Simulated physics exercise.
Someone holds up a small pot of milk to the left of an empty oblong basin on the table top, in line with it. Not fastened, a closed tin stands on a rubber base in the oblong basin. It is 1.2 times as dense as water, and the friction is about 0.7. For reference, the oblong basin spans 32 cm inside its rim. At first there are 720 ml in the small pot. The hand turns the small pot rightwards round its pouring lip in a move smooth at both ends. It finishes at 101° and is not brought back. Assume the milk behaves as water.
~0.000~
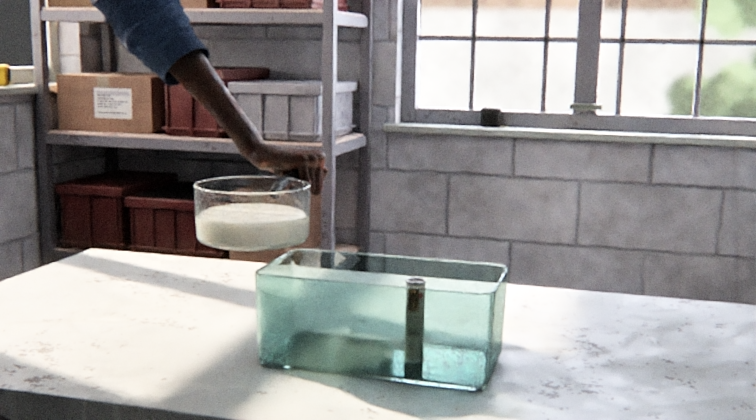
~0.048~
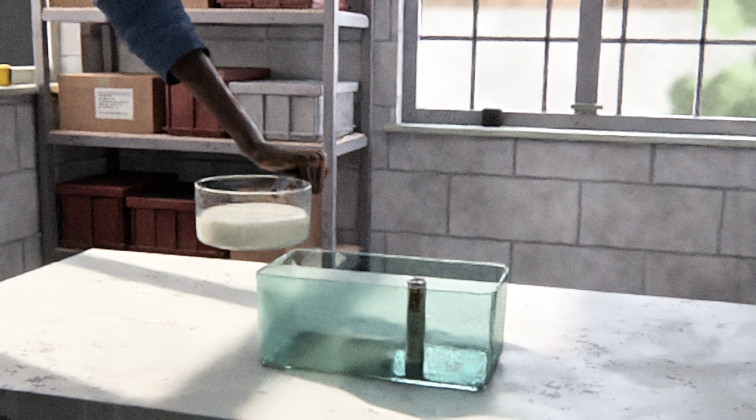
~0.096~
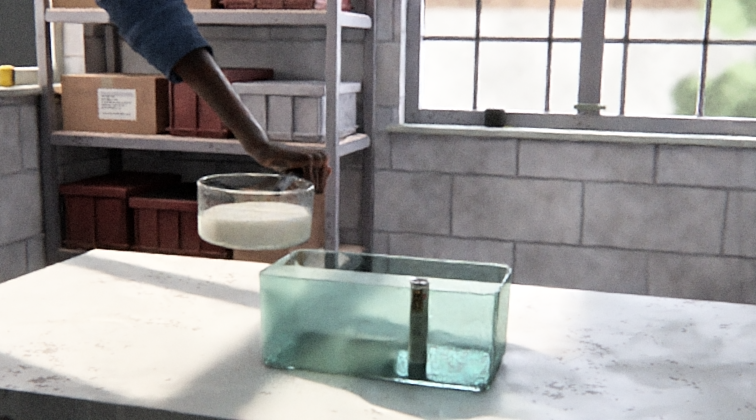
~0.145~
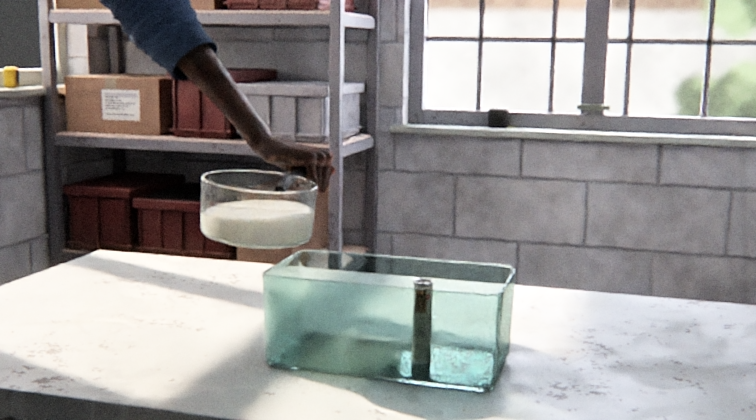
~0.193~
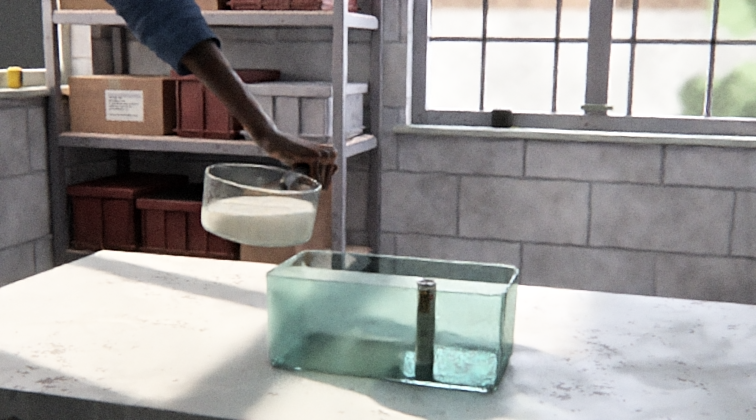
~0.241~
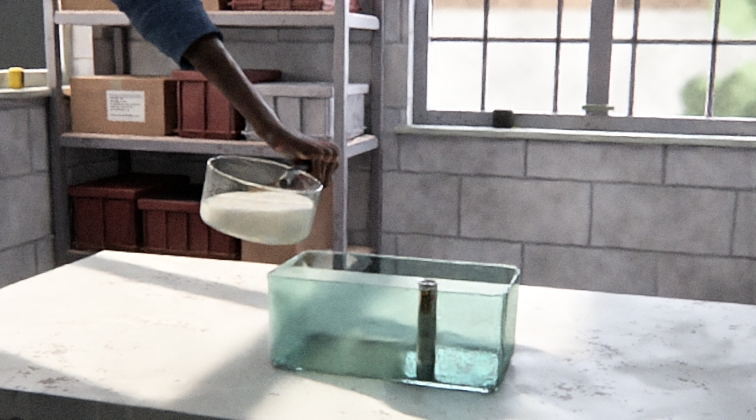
At the start, a hand holds a clear glass pot of milky liquid level above a table, to the left of a greenish glass basin with a slim upright tin inside. The hand then gradually turns the pot rightwards, and it ends slightly tilted, the milk still inside.
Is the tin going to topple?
You'll see it resist.
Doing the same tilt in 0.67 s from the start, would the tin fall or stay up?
Outcome - the tin ends up overturned.
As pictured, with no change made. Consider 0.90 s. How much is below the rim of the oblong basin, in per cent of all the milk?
Value: Approx. 60 %.
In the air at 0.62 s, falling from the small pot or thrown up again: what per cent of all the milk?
At that moment, about 24 percent.
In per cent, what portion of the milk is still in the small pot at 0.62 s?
I'd estimate some 74 % remains.
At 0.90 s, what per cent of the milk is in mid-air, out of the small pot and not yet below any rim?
Close to 22 per cent.
After 0.62 s the tilt is 68° and 75 per cent is still to pour; the tin stands where it began.
After 0.90 s the tilt is 98° and 18 per cent is still to pour; the tin stands where it began.
After 1.19 s the tilt is 101° and 1 per cent is still to pour; the tin stands where it began.
After 1.51 s the tilt is 101° and 0 per cent is still to pour; the tin stands where it began.
In the end the tin stands where it began.
